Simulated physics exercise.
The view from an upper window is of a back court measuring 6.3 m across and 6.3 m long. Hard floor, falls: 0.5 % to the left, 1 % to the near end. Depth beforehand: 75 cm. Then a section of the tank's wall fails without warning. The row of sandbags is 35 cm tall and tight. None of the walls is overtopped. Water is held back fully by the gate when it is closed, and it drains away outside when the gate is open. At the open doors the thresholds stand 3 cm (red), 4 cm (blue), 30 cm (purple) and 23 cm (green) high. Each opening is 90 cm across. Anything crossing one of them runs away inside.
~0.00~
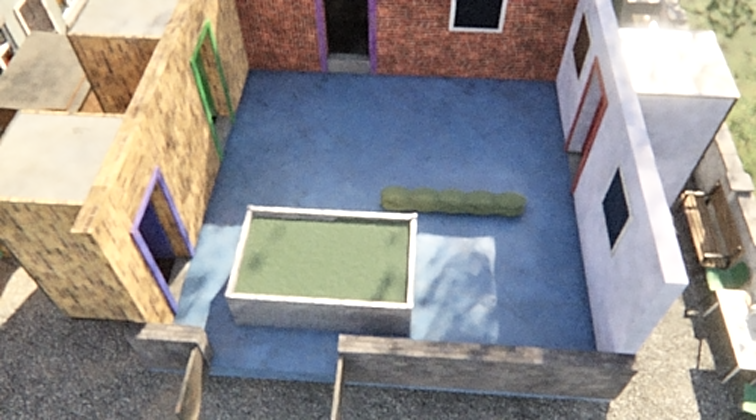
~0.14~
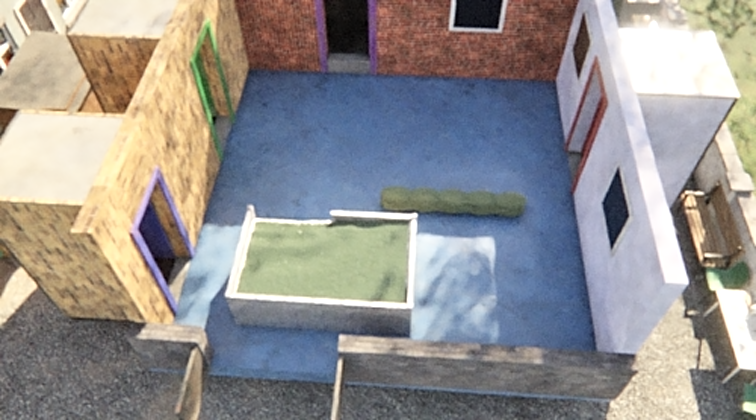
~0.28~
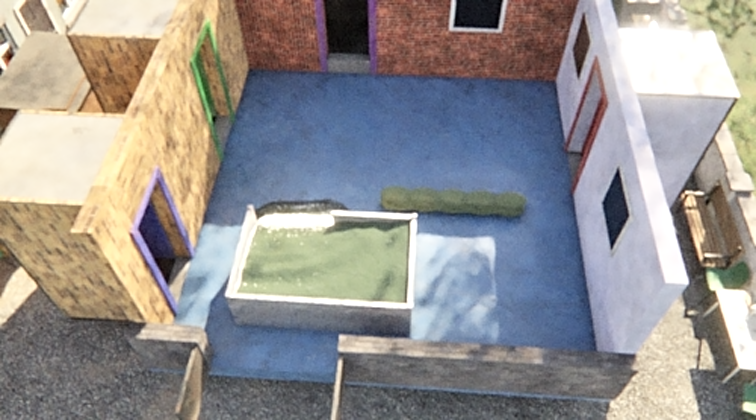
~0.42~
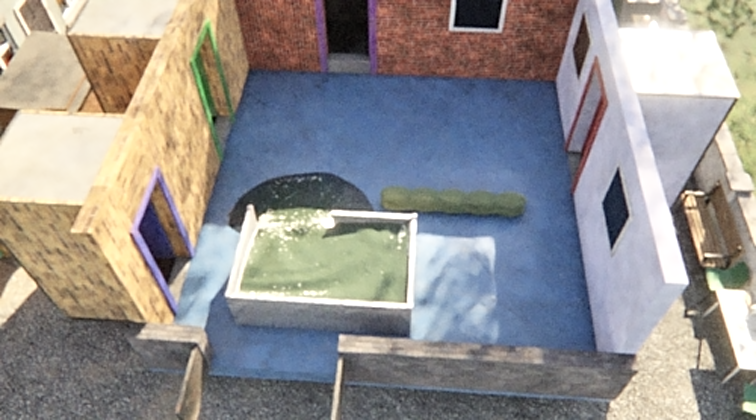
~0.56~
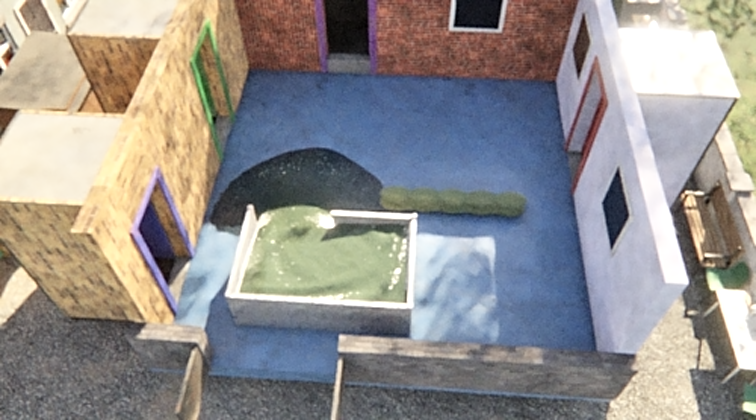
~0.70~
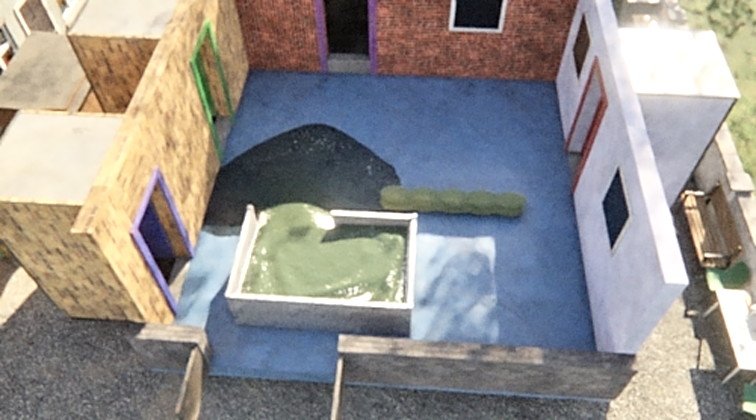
Dark water poured out through a gap in the far side of a raised tank of green water and spread across the blue courtyard floor, fanning out beside a low hedge while the tank's surface rippled.
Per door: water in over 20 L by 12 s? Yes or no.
Red door yes, blue door no, purple door no, green door no.
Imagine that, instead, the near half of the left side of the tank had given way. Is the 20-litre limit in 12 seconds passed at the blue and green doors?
Blue door surpasses it, green door doesn't reach it.
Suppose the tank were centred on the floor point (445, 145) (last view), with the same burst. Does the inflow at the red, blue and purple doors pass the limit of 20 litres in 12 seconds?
Checking each door against the limit: Red tops it, blue tops it, purple does not exceed it.
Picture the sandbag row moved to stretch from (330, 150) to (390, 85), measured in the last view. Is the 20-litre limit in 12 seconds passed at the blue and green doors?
At the blue door the limit is exceeded, and at the green door it is not reached.
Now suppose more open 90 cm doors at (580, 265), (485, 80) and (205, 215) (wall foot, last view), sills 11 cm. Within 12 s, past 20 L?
In that order: Short of it, short of it, short of it.
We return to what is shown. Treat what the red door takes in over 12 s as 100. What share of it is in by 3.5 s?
Around 0 percent.
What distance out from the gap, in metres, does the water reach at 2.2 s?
Distance: Approx. 5.0 m.
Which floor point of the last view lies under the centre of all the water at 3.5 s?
I'd say somewhere around (331, 169).
After 1.4 s water covers 40 % of the floor and is deepest (39 cm) near (286, 233); red door not reached, blue door not reached, purple door 21 cm at the sill, 0 L in, green door 20 cm at the sill, 0 L in.
After 2.2 s water covers 40 % of the floor and is deepest (46 cm) near (264, 81); red door not reached, blue door not reached, purple door 26 cm at the sill, 0 L in, green door 20 cm at the sill, 0 L in.
After 3.5 s water covers 50 % of the floor and is deepest (32 cm) near (263, 118); red door not reached, blue door 2 cm at the sill, 0 L in, purple door 20 cm at the sill, 0 L in, green door 13 cm at the sill, 0 L in.
After 7.0 s water covers 80 % of the floor and is deepest (18 cm) near (498, 178); red door 11 cm at the sill, 59 L in, blue door 3 cm at the sill, 0 L in, purple door 8 cm at the sill, 0 L in, green door 11 cm at the sill, 0 L in.
After 12.0 s water covers 95 % of the floor and is deepest (12 cm) near (182, 294); red door 7 cm at the sill, 177 L in, blue door 7 cm at the sill, 4 L in, purple door 6 cm at the sill, 0 L in, green door 6 cm at the sill, 0 L in.
